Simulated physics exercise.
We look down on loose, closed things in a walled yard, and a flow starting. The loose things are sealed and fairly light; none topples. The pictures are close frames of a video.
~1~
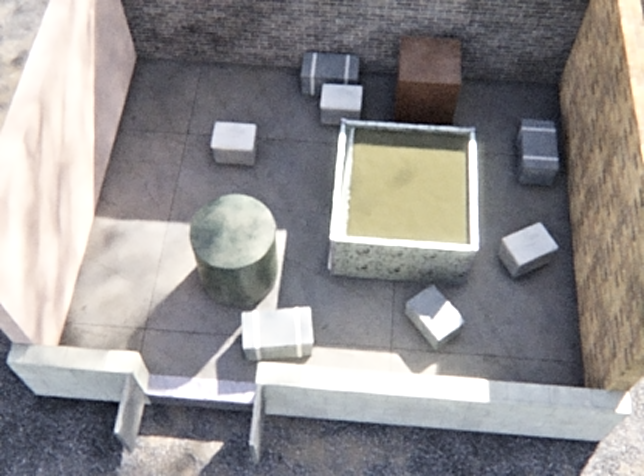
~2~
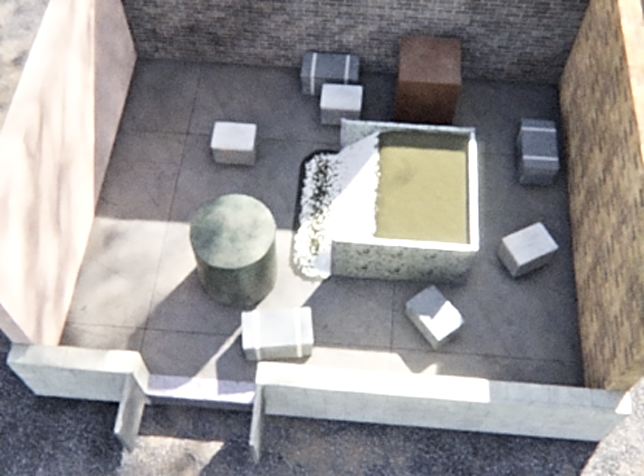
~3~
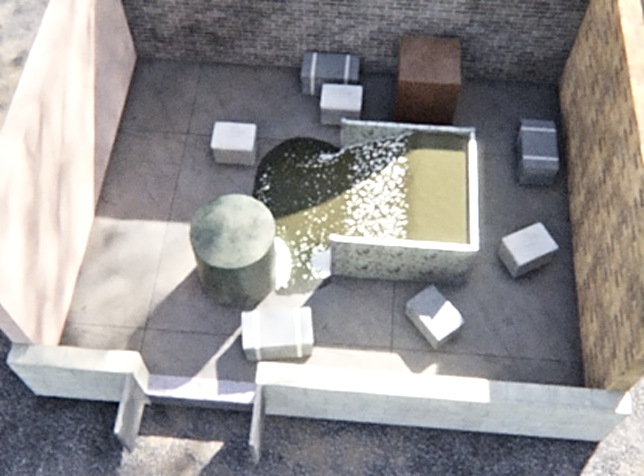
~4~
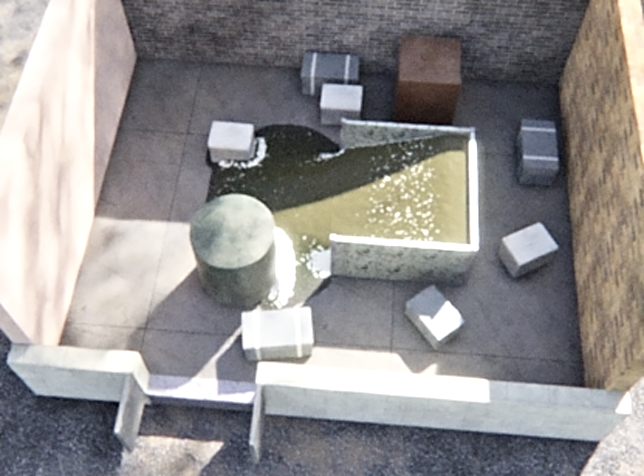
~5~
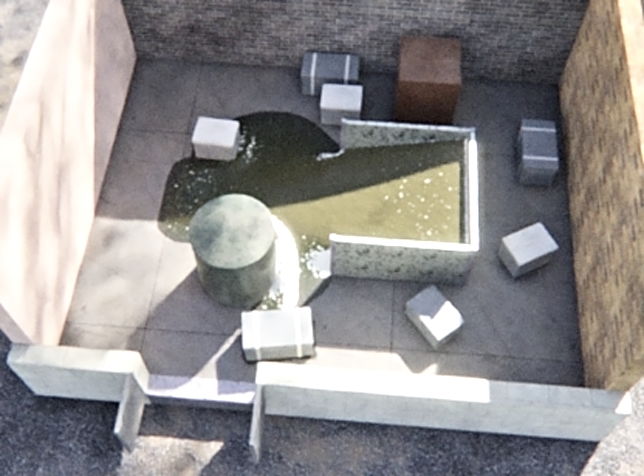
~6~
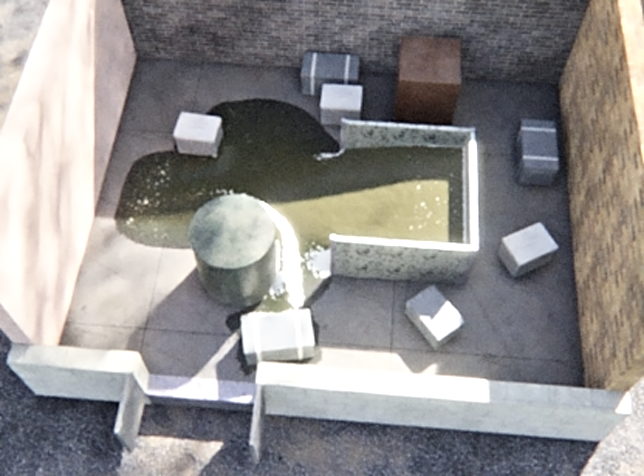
Walled yard with a tank of murky water pouring out leftward, spreading around a green cylinder and pushing one pale box left.
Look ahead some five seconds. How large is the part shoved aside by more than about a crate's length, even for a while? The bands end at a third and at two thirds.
It is from one to two thirds.
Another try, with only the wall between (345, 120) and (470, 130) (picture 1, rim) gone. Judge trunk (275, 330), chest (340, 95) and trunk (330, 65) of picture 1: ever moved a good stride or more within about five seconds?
In turn: No, that far or more, swept aside.
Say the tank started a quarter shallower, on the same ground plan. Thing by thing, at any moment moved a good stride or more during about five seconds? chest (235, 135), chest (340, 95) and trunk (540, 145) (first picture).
One after the other: Moved that far, pushed that far, no.
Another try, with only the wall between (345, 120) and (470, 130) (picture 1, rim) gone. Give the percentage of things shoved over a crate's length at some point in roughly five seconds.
Close to 60 %.
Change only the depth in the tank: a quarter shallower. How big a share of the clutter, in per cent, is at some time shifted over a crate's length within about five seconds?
Some 60 per cent.
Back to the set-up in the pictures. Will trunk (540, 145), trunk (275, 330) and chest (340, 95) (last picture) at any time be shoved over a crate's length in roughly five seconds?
As listed: Less than that, shifted that much, pushed that far.
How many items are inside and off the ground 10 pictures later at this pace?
The number is 2.
A moment on, 1 of 7 are well off their spots; 0 afloat.
Next, 1 of 7 are well off their spots; 2 afloat.
Later, 3 of 7 are well off their spots; 2 afloat.
In the end, 4 of 7 are well off their spots, and 4 have been at some point; 4 afloat.
